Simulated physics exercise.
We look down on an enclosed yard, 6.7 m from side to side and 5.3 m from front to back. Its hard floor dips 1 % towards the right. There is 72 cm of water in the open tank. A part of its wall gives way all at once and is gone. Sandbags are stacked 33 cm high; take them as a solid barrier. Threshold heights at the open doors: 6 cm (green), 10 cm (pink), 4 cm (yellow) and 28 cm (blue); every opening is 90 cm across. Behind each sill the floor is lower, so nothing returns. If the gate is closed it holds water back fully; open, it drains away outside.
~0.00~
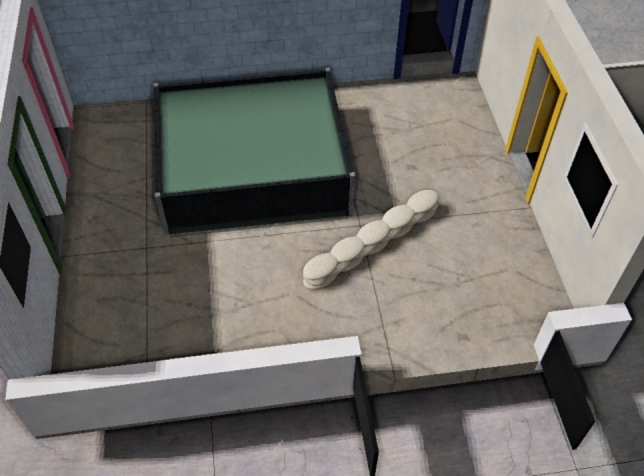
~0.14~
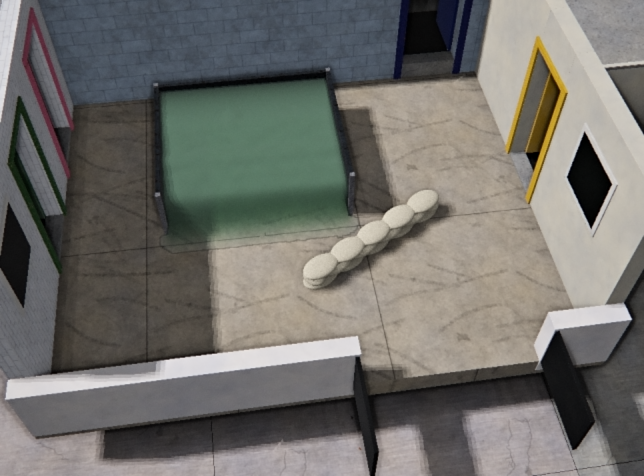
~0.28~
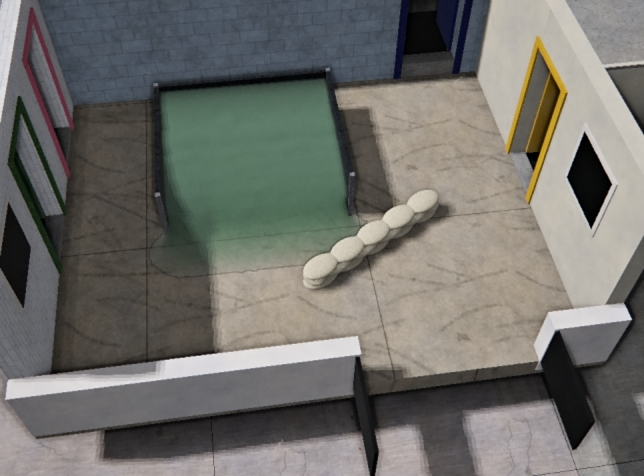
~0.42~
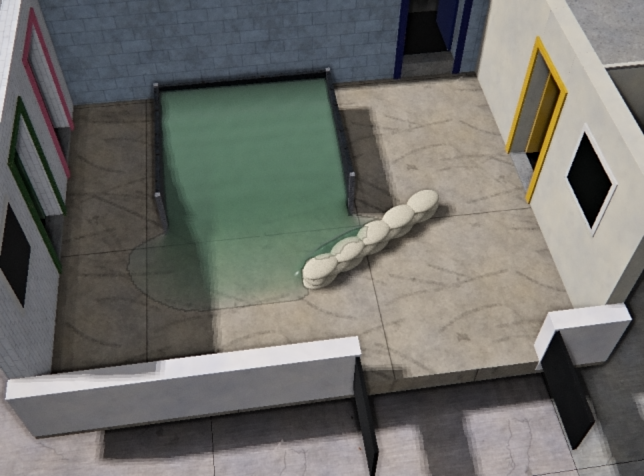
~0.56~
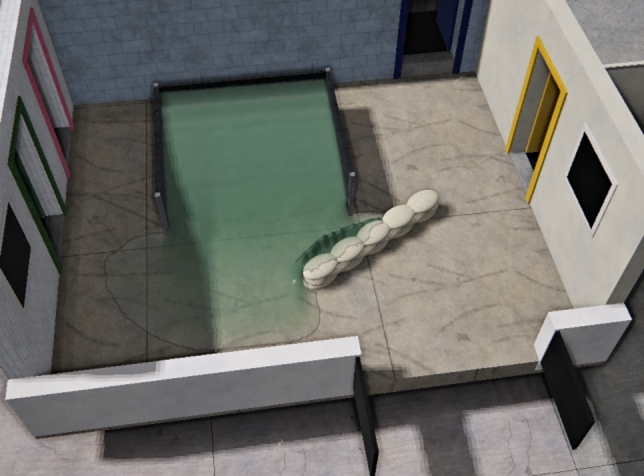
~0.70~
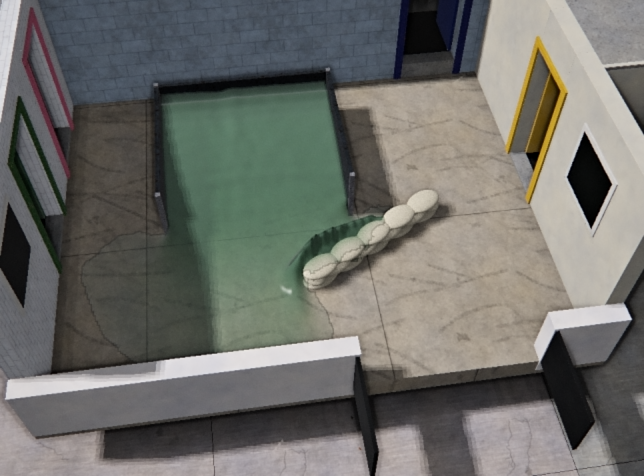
An enclosed yard with a pale stone floor and a blue brick back wall is seen from above by a still camera. A dark-sided tank of green water stands at the back left, with a diagonal row of cream sandbags to its right, pink and green doorways at left, and blue and yellow ones beyond. The tank's front wall vanishes, and water spreads forward, thinning over the floor and swirling against the sandbags.
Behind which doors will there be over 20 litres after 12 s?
Within that time: At the green door it goes over the limit; at the pink door it exceeds the limit; at the yellow door it exceeds the limit; at the blue door it does not reach the limit.
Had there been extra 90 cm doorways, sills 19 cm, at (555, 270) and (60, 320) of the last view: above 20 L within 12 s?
In that order: Below, over.
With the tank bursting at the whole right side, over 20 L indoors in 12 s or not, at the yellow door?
Then: Yellow over.
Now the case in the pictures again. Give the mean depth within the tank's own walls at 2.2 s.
Roughly 23 cm on average.
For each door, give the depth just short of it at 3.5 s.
Depths in cm: Green 12, pink 6, yellow 6, blue 13.
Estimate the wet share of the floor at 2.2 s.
Near 60 per cent is wet.
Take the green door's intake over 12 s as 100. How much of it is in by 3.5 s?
About 5 per cent.
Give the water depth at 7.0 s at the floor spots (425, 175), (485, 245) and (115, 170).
Roughly 14, 10 and 13 cm, in turn.
After 1.4 s water covers 40 % of the floor and is deepest (53 cm) near (245, 366); green door not reached, pink door not reached, yellow door not reached, blue door not reached.
After 2.2 s water covers 60 % of the floor and is deepest (64 cm) near (50, 404); green door 1 cm at the sill, 0 L in, pink door not reached, yellow door not reached, blue door not reached.
After 3.5 s water covers 85 % of the floor and is deepest (34 cm) near (50, 404); green door 12 cm at the sill, 5 L in, pink door 6 cm at the sill, 0 L in, yellow door 6 cm at the sill, 2 L in, blue door 13 cm at the sill, 0 L in.
After 7.0 s water covers 95 % of the floor and is deepest (19 cm) near (402, 80); green door 8 cm at the sill, 53 L in, pink door 17 cm at the sill, 37 L in, yellow door 7 cm at the sill, 33 L in, blue door 17 cm at the sill, 0 L in.
After 12.0 s water covers 95 % of the floor and is deepest (14 cm) near (551, 259); green door 7 cm at the sill, 68 L in, pink door 6 cm at the sill, 57 L in, yellow door 10 cm at the sill, 159 L in, blue door 11 cm at the sill, 0 L in.
